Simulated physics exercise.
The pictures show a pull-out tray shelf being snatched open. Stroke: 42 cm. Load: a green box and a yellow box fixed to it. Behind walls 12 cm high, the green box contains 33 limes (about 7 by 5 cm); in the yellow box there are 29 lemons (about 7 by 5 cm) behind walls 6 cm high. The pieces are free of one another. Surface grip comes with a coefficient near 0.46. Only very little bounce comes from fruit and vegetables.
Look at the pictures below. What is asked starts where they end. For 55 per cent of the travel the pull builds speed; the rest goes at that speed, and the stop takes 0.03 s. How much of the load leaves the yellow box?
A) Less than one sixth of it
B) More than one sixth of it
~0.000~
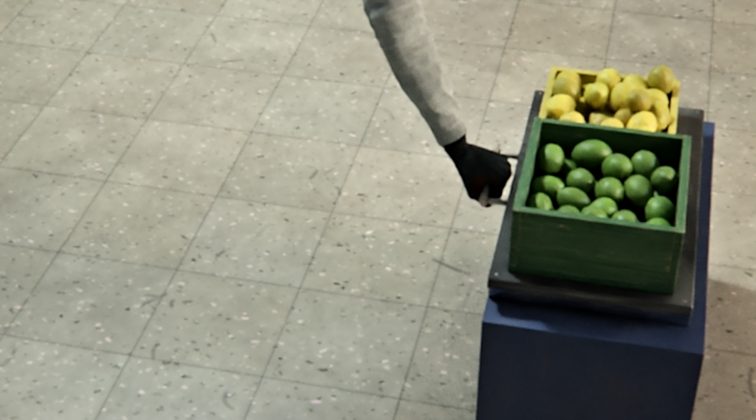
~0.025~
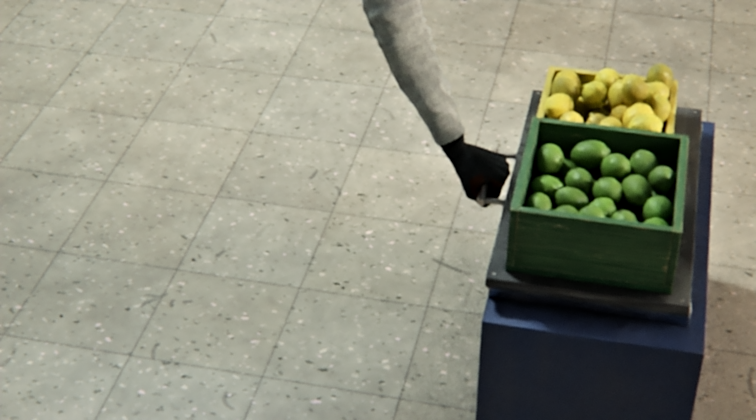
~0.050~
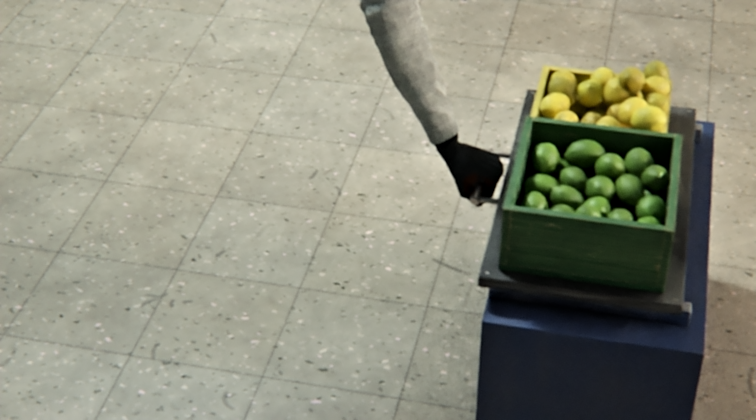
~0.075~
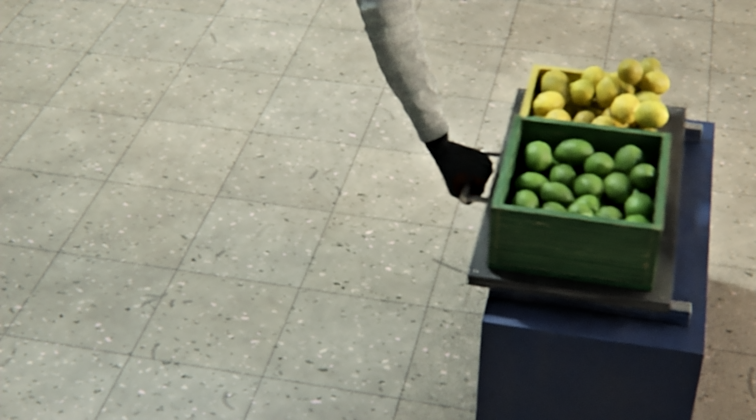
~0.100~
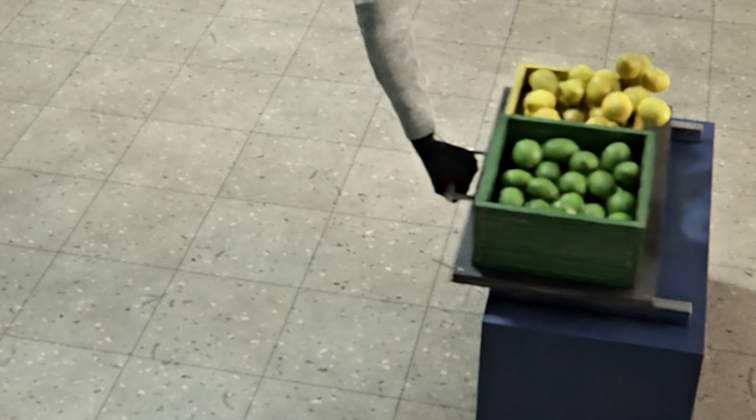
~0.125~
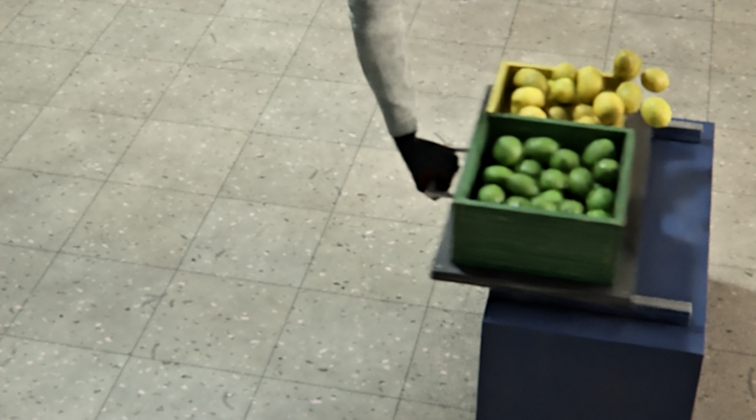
Option B: More than one sixth of it.
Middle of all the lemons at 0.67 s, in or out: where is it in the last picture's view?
Near (392, 96).
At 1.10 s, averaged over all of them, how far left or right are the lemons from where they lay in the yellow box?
Roughly 2 cm to the left of where they started, on average.
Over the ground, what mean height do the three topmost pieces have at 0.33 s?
Height, averaged: Around 64 cm.
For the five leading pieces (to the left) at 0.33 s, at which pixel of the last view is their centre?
I'd put them at about (342, 116).
After 0.25 s, the shelf hits its stop.
After 0.33 s, the green box has all 33 and the yellow box is down by 6 of 29.
After 0.45 s, the green box is down by 1 of 33 and the yellow box is down by 8 of 29.
After 0.67 s, the green box is down by 1 of 33 and the yellow box is down by 10 of 29.
When it is over (at 1.10 s), the green box is down by 1 of 33 and the yellow box is down by 10 of 29. Asked share, 10 of 29, 34 per cent.
